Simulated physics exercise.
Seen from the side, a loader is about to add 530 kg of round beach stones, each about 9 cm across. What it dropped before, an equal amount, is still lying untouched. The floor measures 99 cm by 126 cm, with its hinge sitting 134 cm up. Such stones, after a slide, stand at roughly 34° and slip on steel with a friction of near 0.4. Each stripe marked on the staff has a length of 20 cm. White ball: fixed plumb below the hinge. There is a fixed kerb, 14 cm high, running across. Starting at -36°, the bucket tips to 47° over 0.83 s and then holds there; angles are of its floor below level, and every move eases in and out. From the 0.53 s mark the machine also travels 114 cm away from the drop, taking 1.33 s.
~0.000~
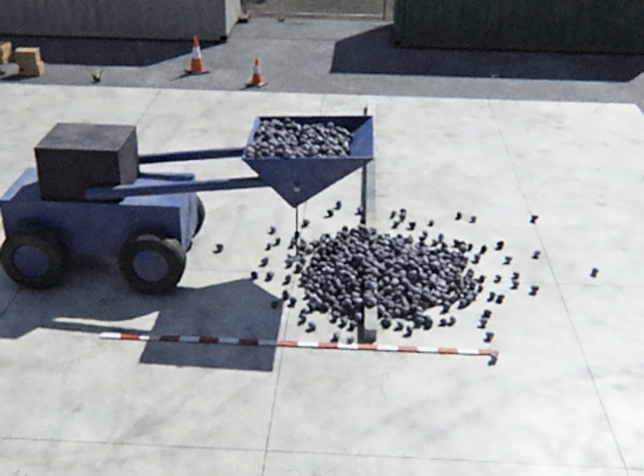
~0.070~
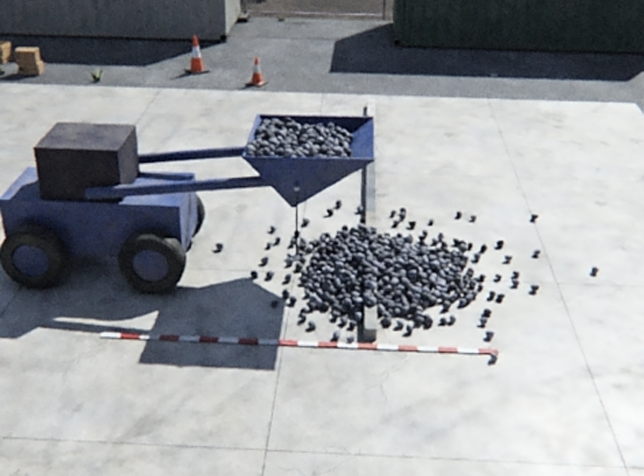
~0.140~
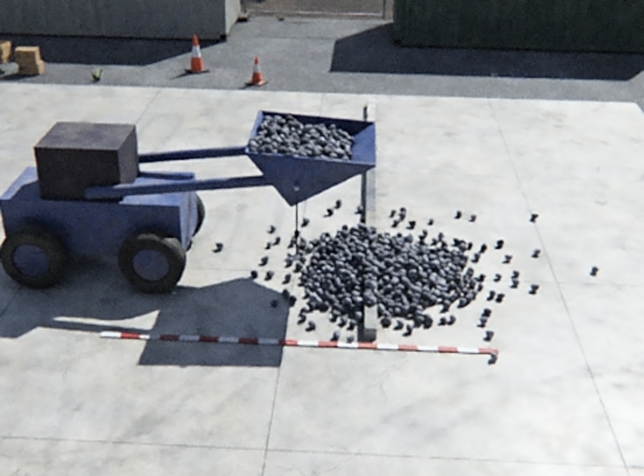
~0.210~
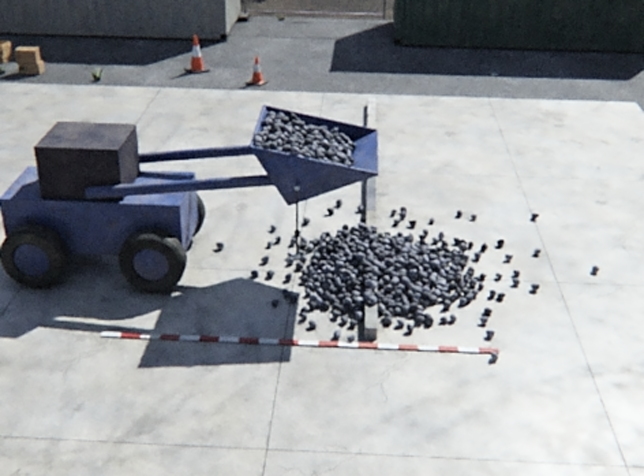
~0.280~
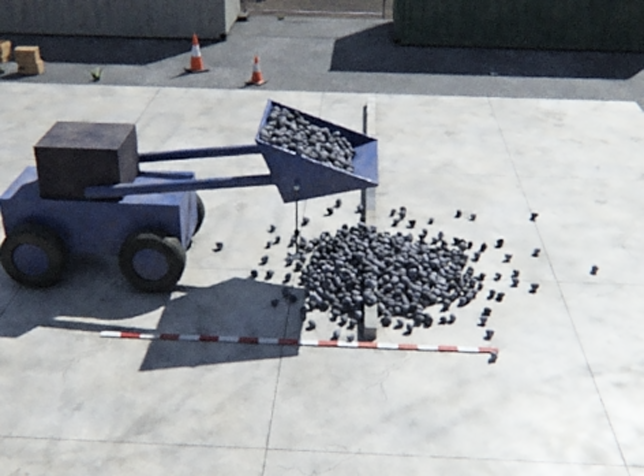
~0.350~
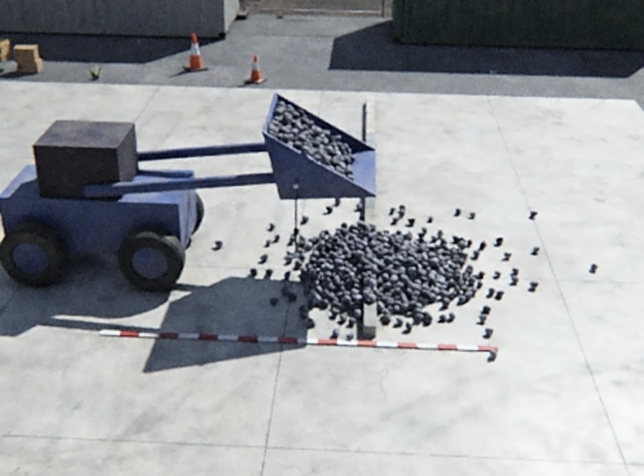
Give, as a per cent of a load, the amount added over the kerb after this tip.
Close to 24 parts in a hundred.
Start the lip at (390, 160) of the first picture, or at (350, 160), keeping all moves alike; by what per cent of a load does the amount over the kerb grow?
The first would add around 45 per cent, the second around 10 per cent.
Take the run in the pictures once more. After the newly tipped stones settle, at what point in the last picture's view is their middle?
Centre at roughly (339, 259).
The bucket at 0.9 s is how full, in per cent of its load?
35 %.
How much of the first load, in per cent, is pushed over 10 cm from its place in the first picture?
Close to 25 per cent.
After 0.6 s the floor is at 34°; in per cent of one load, 99 in the bucket, 51 on this side of the kerb, 49 over the kerb; the foremost stones are at (529, 257).
After 0.9 s the floor is at 47°; in per cent of one load, 35 in the bucket, 114 on this side of the kerb, 51 over the kerb; the foremost stones are at (529, 257).
After 2.3 s the floor is at 47°; in per cent of one load, 0 in the bucket, 127 on this side of the kerb, 73 over the kerb; the foremost stones are at (538, 263).
After 5.1 s the floor is at 47°; in per cent of one load, 0 in the bucket, 127 on this side of the kerb, 73 over the kerb; the foremost stones are at (539, 263). Net gain over the kerb, 24.
